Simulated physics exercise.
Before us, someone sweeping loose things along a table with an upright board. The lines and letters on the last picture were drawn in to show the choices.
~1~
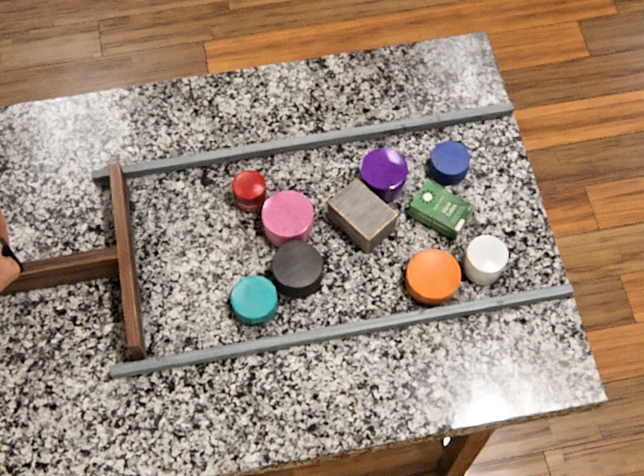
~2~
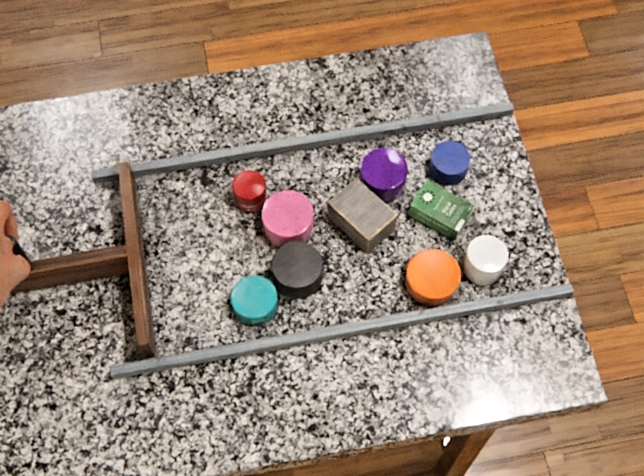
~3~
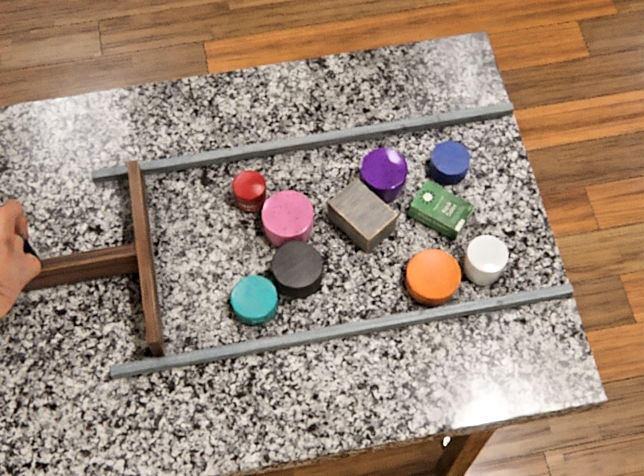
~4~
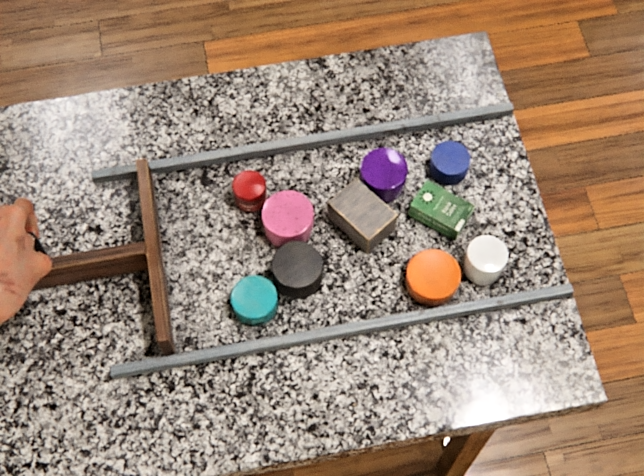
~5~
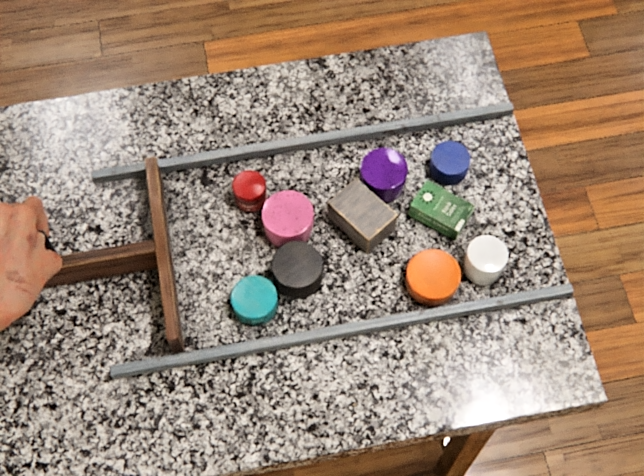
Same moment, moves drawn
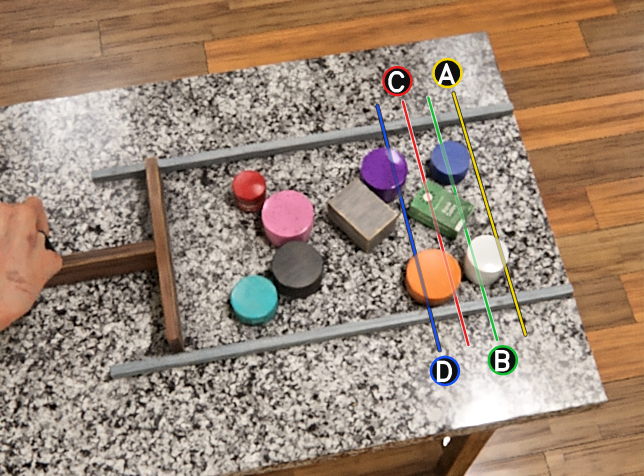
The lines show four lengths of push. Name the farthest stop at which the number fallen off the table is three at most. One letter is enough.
No farther than B.
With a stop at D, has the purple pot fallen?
No.
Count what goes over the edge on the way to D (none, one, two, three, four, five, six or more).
In all, none.
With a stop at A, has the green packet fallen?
Yes.
On the marked copy, A at (487, 207); B at (461, 211); C at (434, 216); D at (407, 220).
Following B. Soon after the start, board (272, 225); turquoise jar (313, 297); red jar (285, 182).
Later, board (378, 207); green packet (496, 210); white pot (510, 253).
In the end, board (460, 193); white pot over the edge; green packet over the edge; three fallen.
As for the rest, A drops five; C is within the limit but short; D is within the limit but short.
